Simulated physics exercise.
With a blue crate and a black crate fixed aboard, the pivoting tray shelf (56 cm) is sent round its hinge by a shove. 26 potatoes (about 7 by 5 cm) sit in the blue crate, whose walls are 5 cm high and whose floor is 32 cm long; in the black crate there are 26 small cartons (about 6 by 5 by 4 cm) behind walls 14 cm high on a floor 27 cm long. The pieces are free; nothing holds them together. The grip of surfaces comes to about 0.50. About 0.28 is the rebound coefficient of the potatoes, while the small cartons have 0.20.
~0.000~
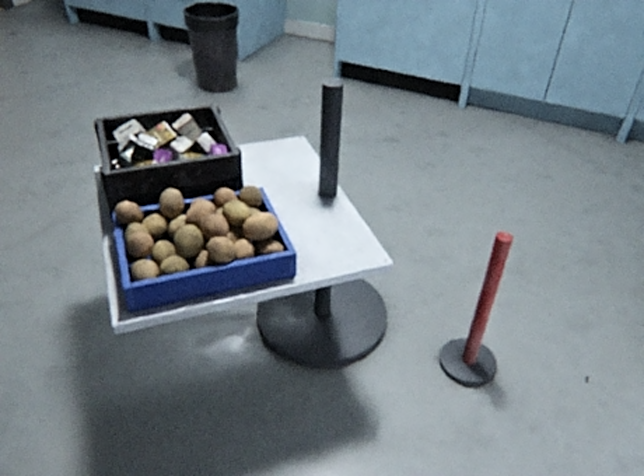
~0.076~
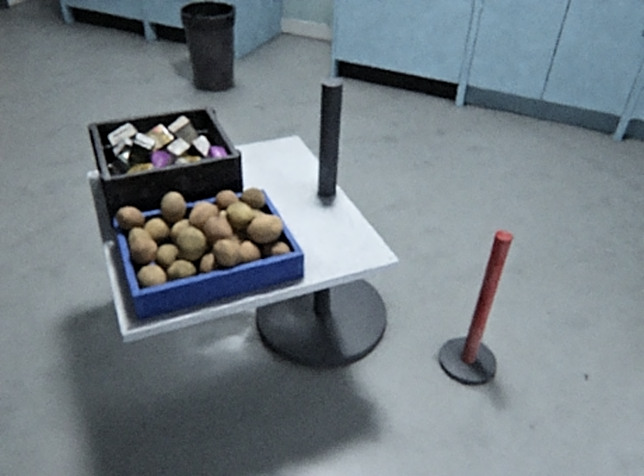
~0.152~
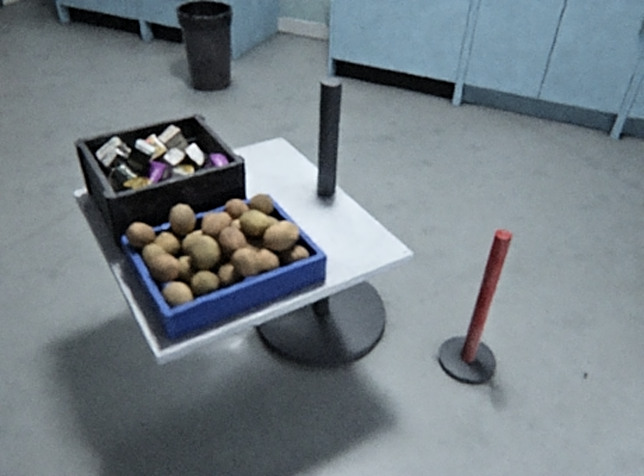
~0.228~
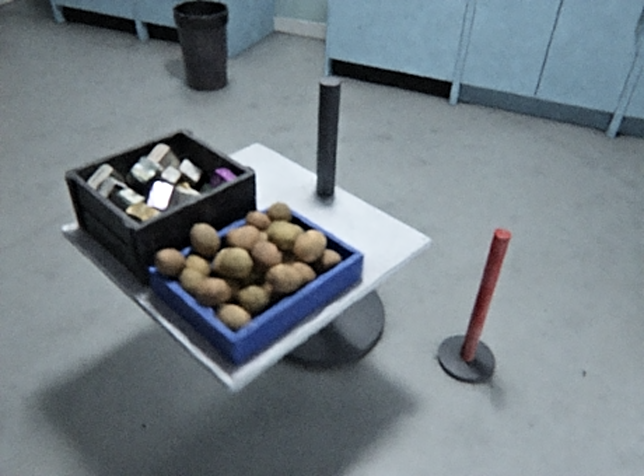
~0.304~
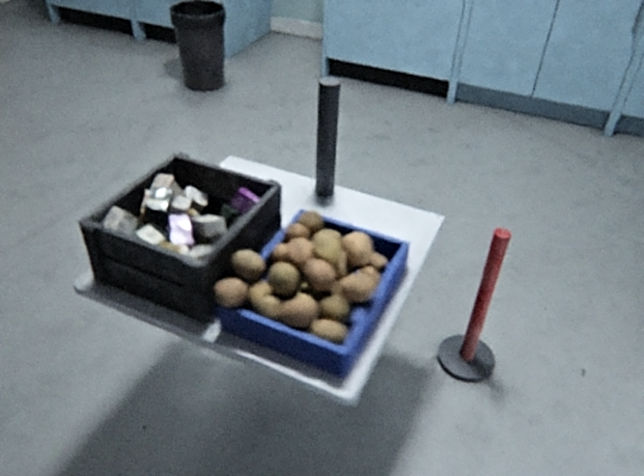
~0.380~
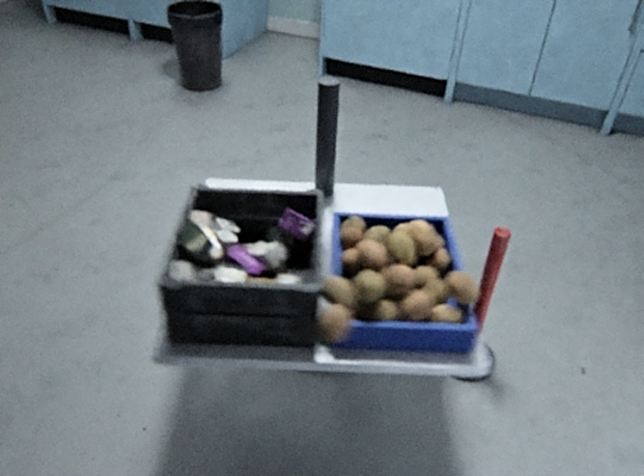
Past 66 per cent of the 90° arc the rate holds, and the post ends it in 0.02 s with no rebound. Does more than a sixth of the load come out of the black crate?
No.
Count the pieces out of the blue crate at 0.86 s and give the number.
Out so far from the blue crate: Around 8.
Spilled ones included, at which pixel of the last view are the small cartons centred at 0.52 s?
Near (342, 278).
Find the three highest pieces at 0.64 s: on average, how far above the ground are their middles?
I'd put it close to 64 cm.
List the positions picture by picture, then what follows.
In the first picture (each is followed by its nearest rim corner in this view; the camera moves round a little), black crate, (110, 172); blue crate, (131, 285); turned through 0°; none out.
The second picture shows black crate, (110, 178); blue crate, (140, 292); turned through 3°.
The third picture shows black crate, (116, 195); blue crate, (171, 311); turned through 11°.
The fourth picture shows black crate, (140, 225); blue crate, (237, 336); turned through 24°.
The fifth picture shows black crate, (202, 261); blue crate, (346, 348); turned through 43°.
The sixth picture shows black crate, (318, 284); blue crate, (474, 324); turned through 66°; 1 out, the lowest potato at (336, 324).
After 0.44 s, the shelf hits the red post.
After 0.52 s, blue crate 21 in, 5 out and black crate 26 in, 0 out.
After 0.64 s, blue crate 19 in, 7 out and black crate 25 in, 1 out.
After 0.86 s, blue crate 18 in, 8 out and black crate 25 in, 1 out.
Outcome (at 1.30 s), blue crate 18 in, 8 out and black crate 25 in, 1 out. Asked share, 1 of 26, 4 per cent.
